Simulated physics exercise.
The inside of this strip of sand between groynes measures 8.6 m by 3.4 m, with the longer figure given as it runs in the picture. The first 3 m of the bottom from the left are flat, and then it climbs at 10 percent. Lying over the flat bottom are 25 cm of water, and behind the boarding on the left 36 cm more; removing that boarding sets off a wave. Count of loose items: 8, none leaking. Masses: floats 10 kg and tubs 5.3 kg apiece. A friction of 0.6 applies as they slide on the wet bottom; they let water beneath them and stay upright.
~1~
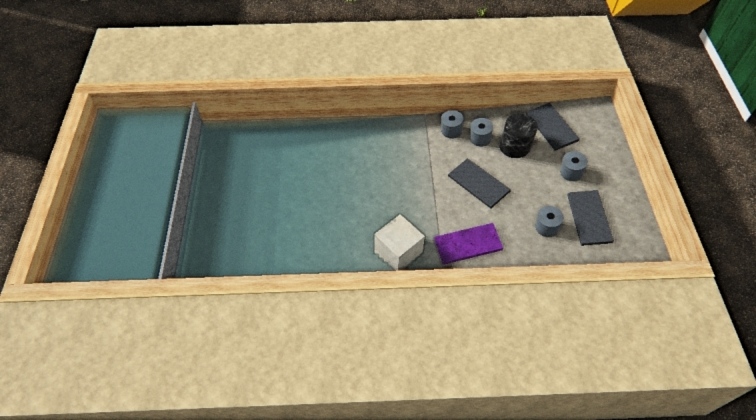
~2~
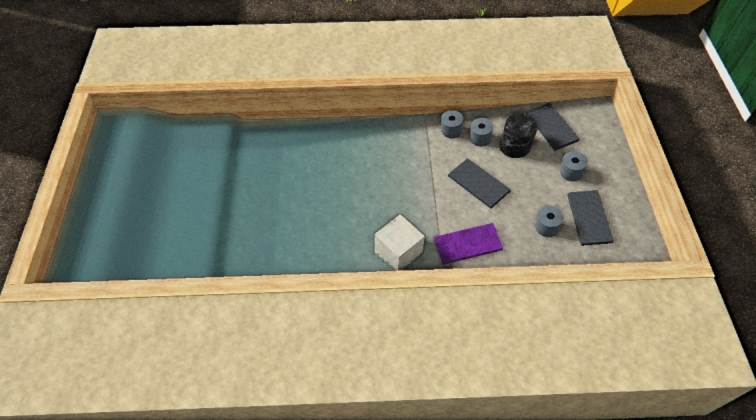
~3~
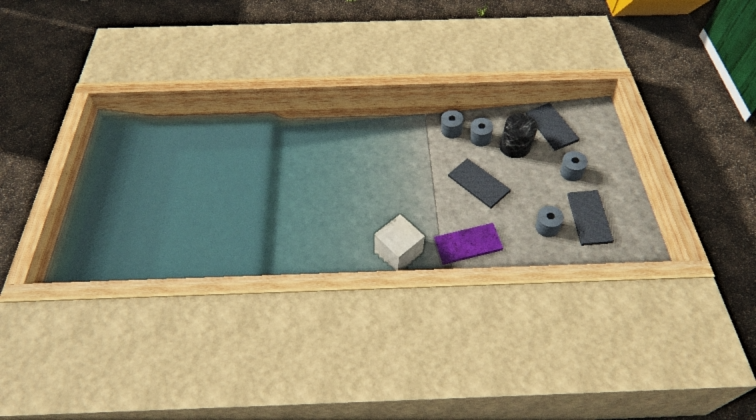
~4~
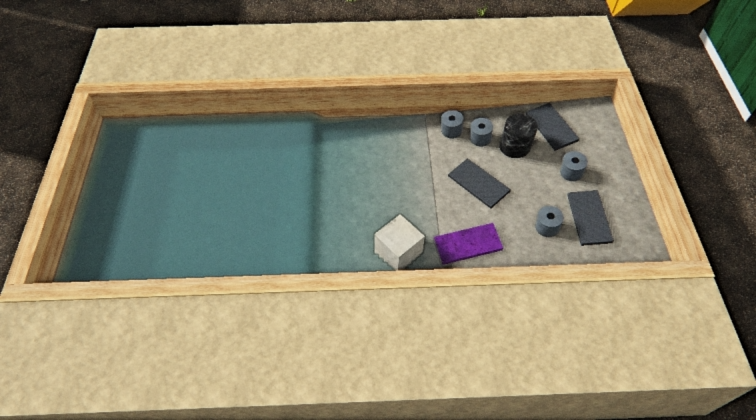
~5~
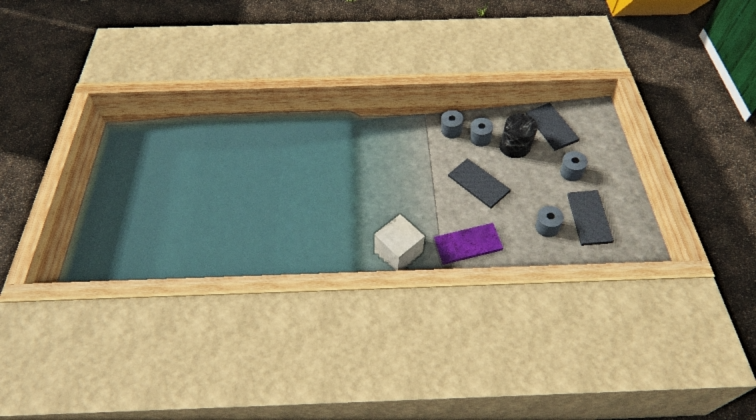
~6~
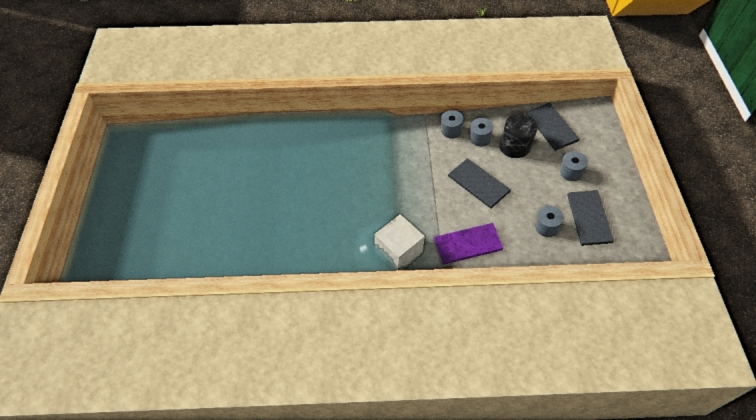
A wood-framed strip of ground between pale, sandy blocks is seen from above at a fixed angle, with teal water on the left behind and beyond a dark upright board. On the bare grey right side lie a purple slab, dark flat slabs, small blue-grey tubs and a black lump, with a whitish block nearby. The board disappears and a low wave rolls rightward to the whitish block, while the objects stay still.
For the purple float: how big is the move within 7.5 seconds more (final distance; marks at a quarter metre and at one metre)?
It changes position somewhat.
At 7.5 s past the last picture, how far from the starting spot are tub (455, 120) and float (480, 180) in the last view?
They've ended up 80 cm and 300 cm away, in that order.
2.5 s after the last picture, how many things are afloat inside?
My tally comes to 7.
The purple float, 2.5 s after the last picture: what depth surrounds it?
About 12 cm.
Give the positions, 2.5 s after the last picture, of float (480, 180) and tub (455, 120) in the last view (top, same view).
Around (565, 182) and (497, 100).
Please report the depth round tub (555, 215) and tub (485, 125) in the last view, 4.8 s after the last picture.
Close to 7 and 5 centimetres.
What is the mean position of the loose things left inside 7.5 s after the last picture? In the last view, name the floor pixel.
Around (376, 169).
Then, 0.6 s after the last picture the purple float is near (469, 241), 0.0 m from its start, aground; 0 afloat.
Then, 2.5 s after the last picture the purple float is near (493, 268), 0.6 m from its start, afloat; 7 afloat.
Then, 4.8 s after the last picture the purple float is near (439, 273), 0.7 m from its start, afloat; 6 afloat.
Then, 7.5 s after the last picture the purple float is near (439, 274), 0.7 m from its start, afloat; 8 afloat.
